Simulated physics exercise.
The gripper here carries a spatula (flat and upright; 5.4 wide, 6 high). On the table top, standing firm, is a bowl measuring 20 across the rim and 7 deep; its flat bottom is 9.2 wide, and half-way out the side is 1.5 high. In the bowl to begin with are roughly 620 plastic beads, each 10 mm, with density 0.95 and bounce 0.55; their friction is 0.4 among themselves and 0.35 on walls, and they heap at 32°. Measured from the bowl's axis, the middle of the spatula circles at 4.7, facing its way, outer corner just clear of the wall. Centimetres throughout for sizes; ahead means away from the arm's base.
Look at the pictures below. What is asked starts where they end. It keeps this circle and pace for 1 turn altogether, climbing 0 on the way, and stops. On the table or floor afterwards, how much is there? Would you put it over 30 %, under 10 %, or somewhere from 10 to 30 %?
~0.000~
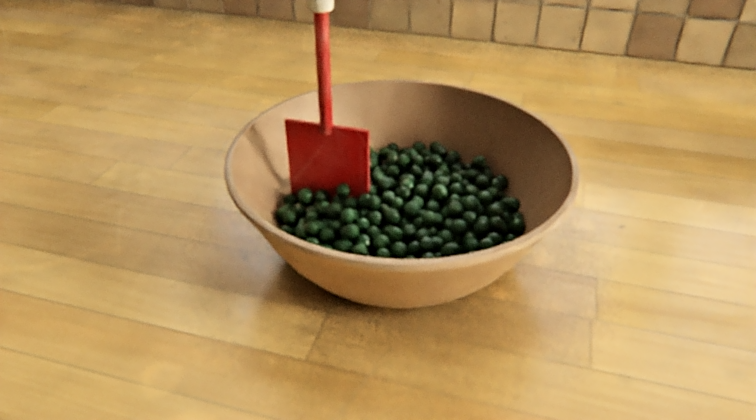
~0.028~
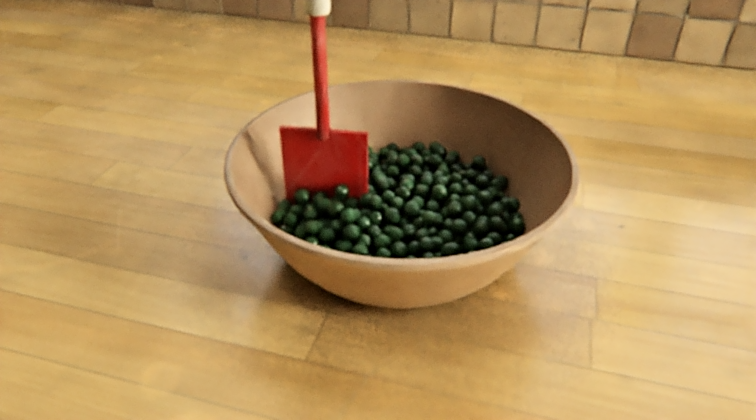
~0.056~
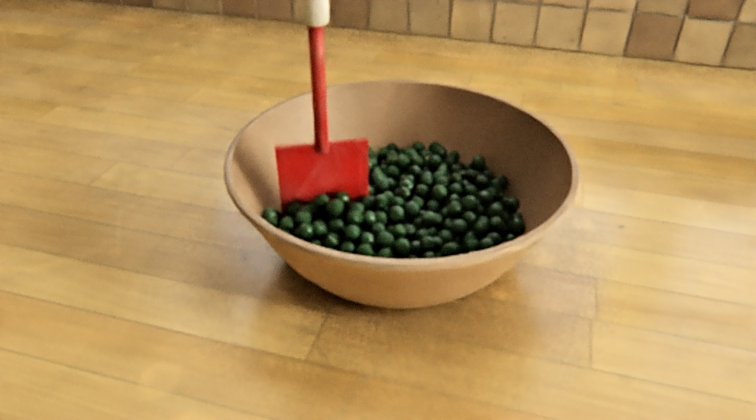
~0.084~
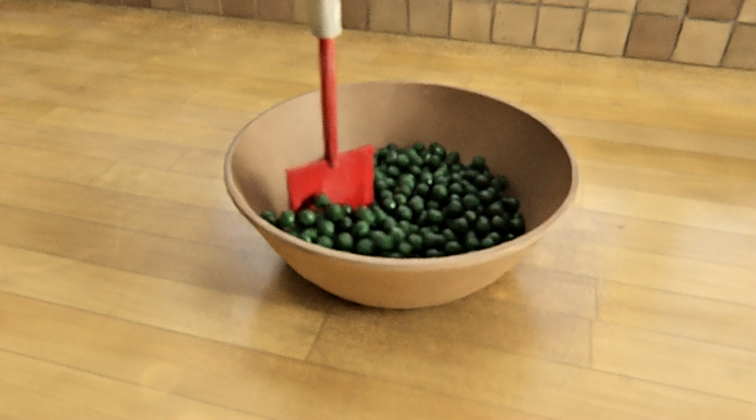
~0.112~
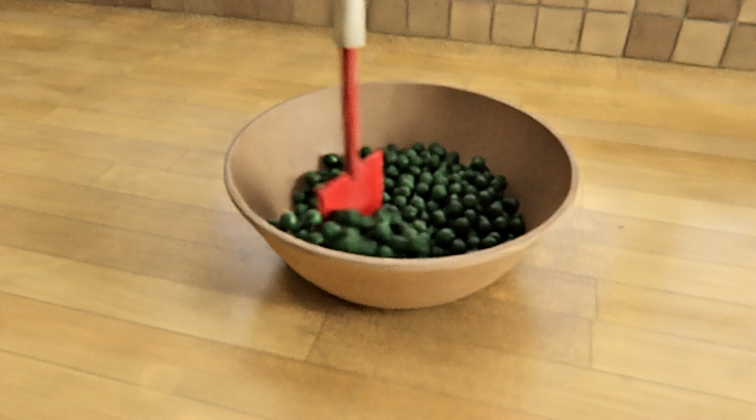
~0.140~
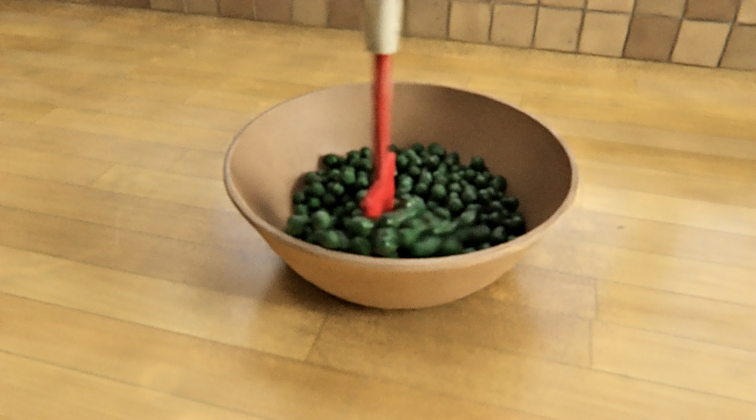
I would put it from 10 to 30 %.
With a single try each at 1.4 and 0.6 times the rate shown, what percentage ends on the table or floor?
Estimates in order: Near 35 % and near 5 %.
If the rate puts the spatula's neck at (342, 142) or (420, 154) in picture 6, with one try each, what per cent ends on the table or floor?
Around 5 and 30 percent, in that order.
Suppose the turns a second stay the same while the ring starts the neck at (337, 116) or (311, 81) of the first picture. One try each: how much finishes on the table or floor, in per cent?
Near 15 and 10 in a hundred, one try each.
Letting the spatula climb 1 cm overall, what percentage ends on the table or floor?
That works out to some 20 per cent.
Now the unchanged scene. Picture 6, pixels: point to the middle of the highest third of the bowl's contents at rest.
Looks like roughly (325, 234) to me.
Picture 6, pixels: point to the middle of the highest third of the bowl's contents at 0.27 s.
About pixel (496, 165).
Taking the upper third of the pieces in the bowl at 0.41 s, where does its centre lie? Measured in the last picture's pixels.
Near pixel (359, 130).
By 0.27 s, 192° round, highest piece 10 above the table; 595 in the bowl, 4 on the table or floor, 25 in flight or on the tool.
By 0.41 s, 294° round, highest piece 12 above the table; 545 in the bowl, 44 on the table or floor, 35 in flight or on the tool.
By 0.68 s, 0° round, highest piece 7 above the table; 503 in the bowl, 121 on the table or floor.
By 1.38 s, 0° round, highest piece 6 above the table; 503 in the bowl, 121 on the table or floor.
Final count, 503 in the bowl, 121 on the table or floor. That is 19 % on the table or floor.
